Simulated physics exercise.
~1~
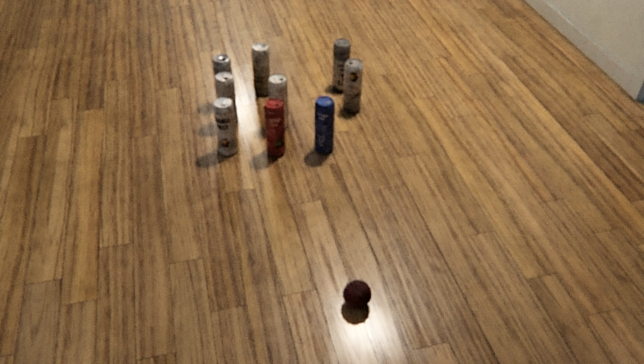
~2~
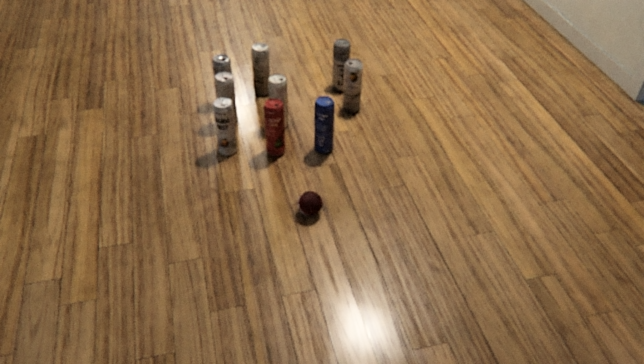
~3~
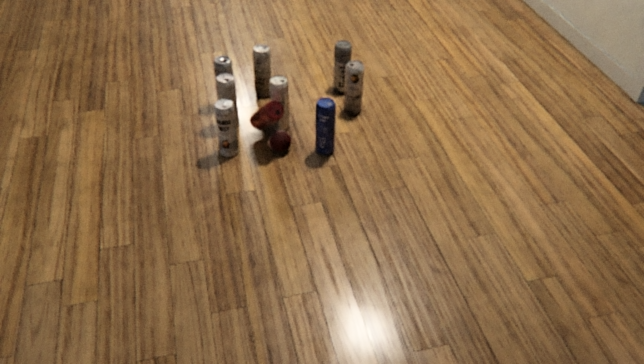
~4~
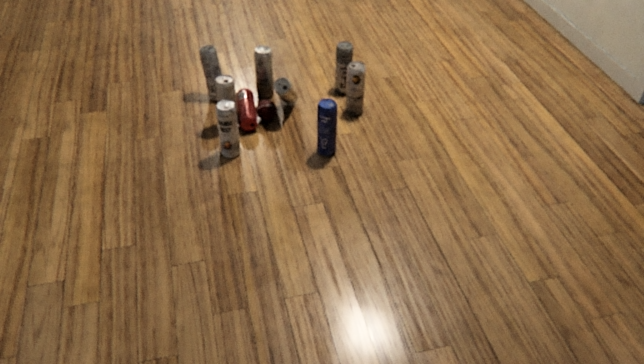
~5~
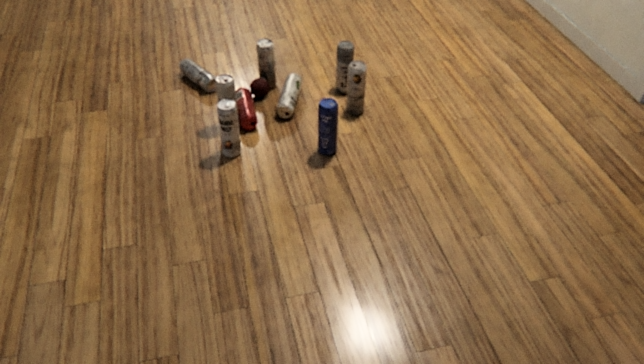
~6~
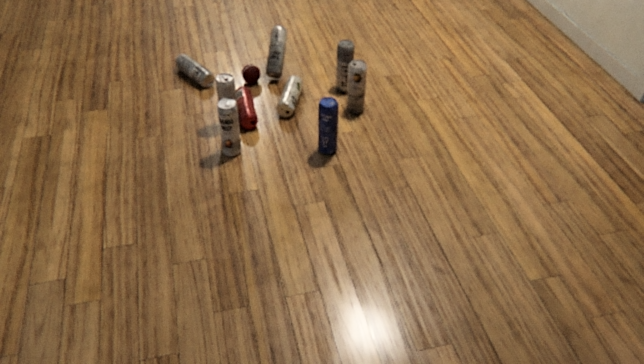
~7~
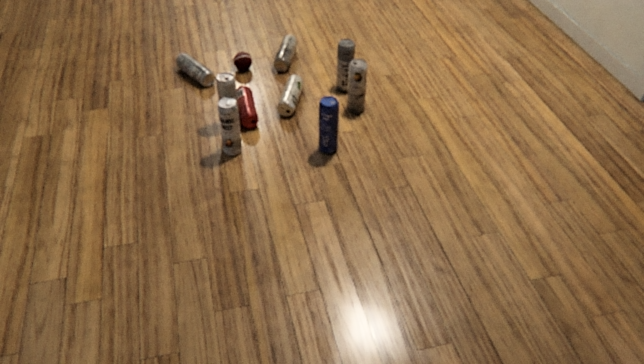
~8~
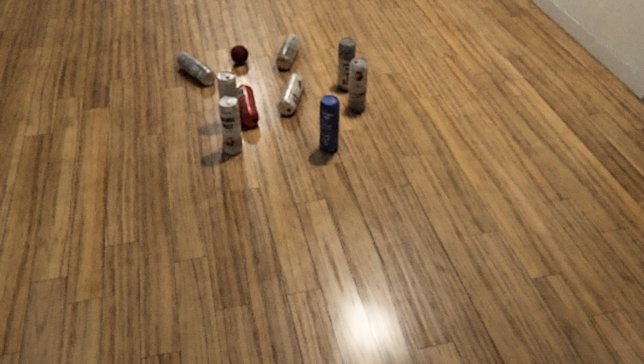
On a wooden plank floor indoors, seen from above at a slant with a pale wall at the upper right, nine tubes stand in loose rows. Most are whitish or grey, with a red one in front near the middle and a blue one to its right. A dark ball rolls from the foreground up and to the left and strikes the red tube, which topples. Pale tubes behind it tip over, one to the left and one to the right, and then a third farther back falls. The ball rolls on slowly past them, leaving four tubes down and the blue one still upright.
